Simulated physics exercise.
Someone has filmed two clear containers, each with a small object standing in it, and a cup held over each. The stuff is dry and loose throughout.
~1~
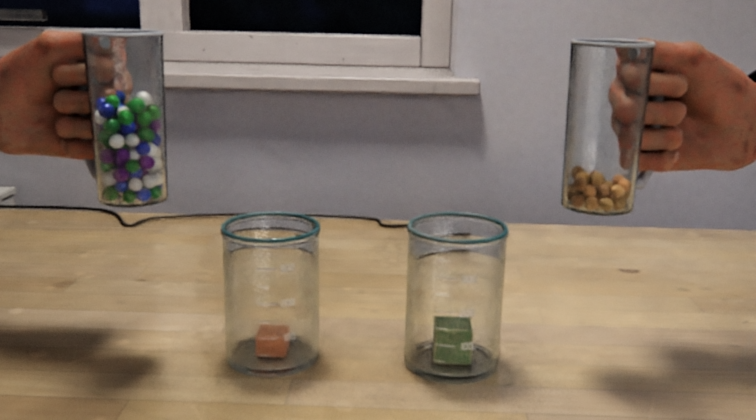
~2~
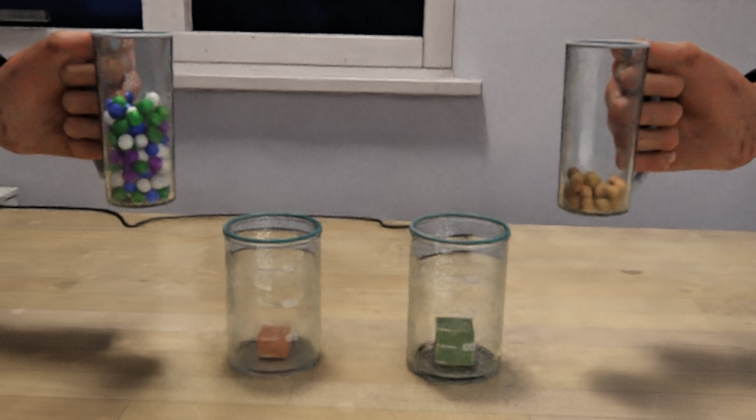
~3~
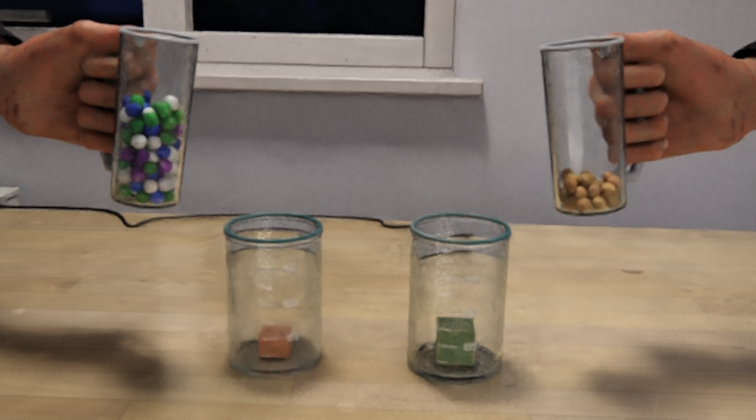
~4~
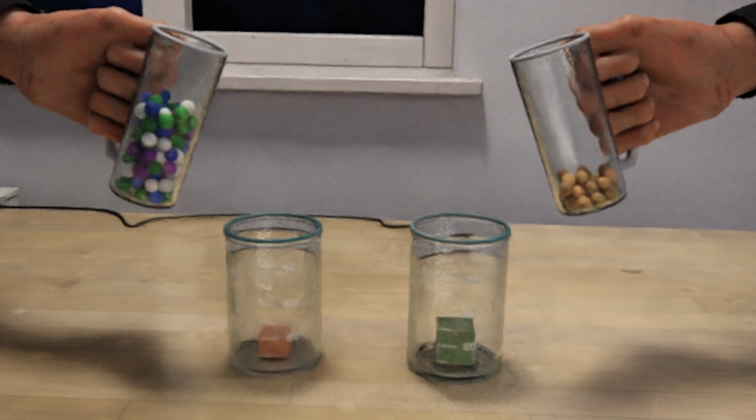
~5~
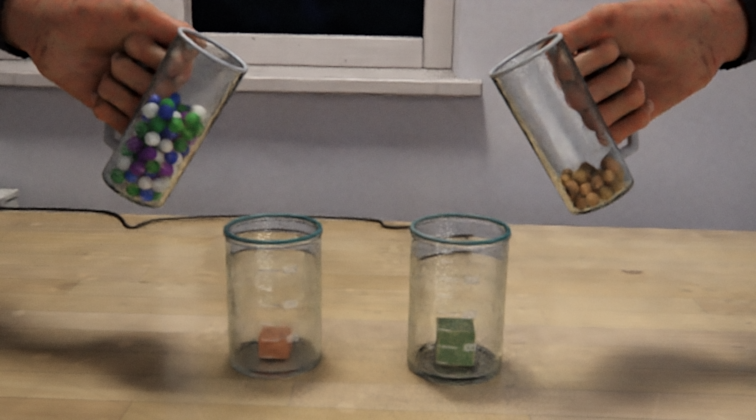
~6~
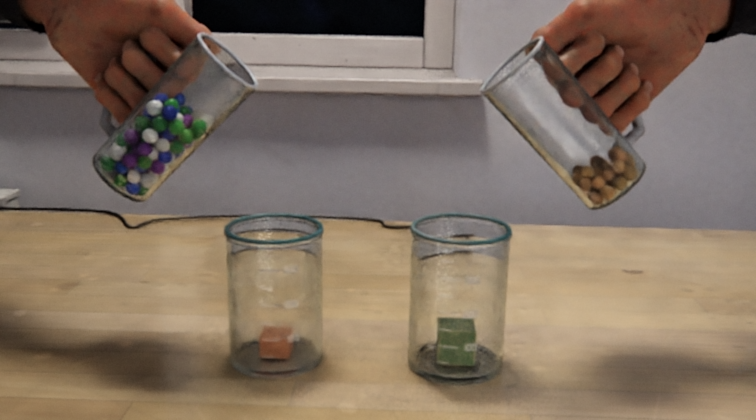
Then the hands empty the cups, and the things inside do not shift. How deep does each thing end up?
My prediction: Left object: Not visible; right object: Visible.
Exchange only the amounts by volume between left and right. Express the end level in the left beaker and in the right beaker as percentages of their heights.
15 and 40.
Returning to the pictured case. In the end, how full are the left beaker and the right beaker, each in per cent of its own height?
40 % on the left and 15 % on the right.
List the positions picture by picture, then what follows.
The first picture shows small block in the left beaker near (273, 339), a quarter of its height or less; left cup near (128, 118), two thirds full of round plastic beads; small block in the right beaker near (452, 338), a quarter of its height or less; right cup near (604, 127), nearly empty of round wooden beads.
The second picture shows left cup near (137, 119), upright; right cup near (600, 127), upright.
The third picture shows left cup near (152, 119), tipped 8°; right cup near (586, 127), tipped 8°.
The fourth picture shows left cup near (166, 119), tipped 20°; right cup near (571, 126), tipped 20°.
The fifth picture shows left cup near (173, 121), tipped 32°; right cup near (564, 126), tipped 32°.
The sixth picture shows small block in the left beaker near (276, 341); left cup near (174, 121), tipped 44°; small block in the right beaker near (456, 339); right cup near (565, 126), tipped 44°.
Then, 0.58 s on from there, left beaker empty, all of its cupful still in the cup; right beaker empty, all of its cupful still in the cup.
Then, 1.09 s on from there, left beaker nearly empty, near half of its cupful still in the cup; right beaker nearly empty, near half of its cupful still in the cup.
Then, 1.53 s on from there, left beaker a third full, none of its cupful still in the cup; right beaker nearly empty, none of its cupful still in the cup.
In the end, left beaker a third full (surface near (276, 304)), nothing beside it; right beaker nearly empty (surface near (456, 339)), nothing beside it; the left thing is covered; the right thing is still showing.
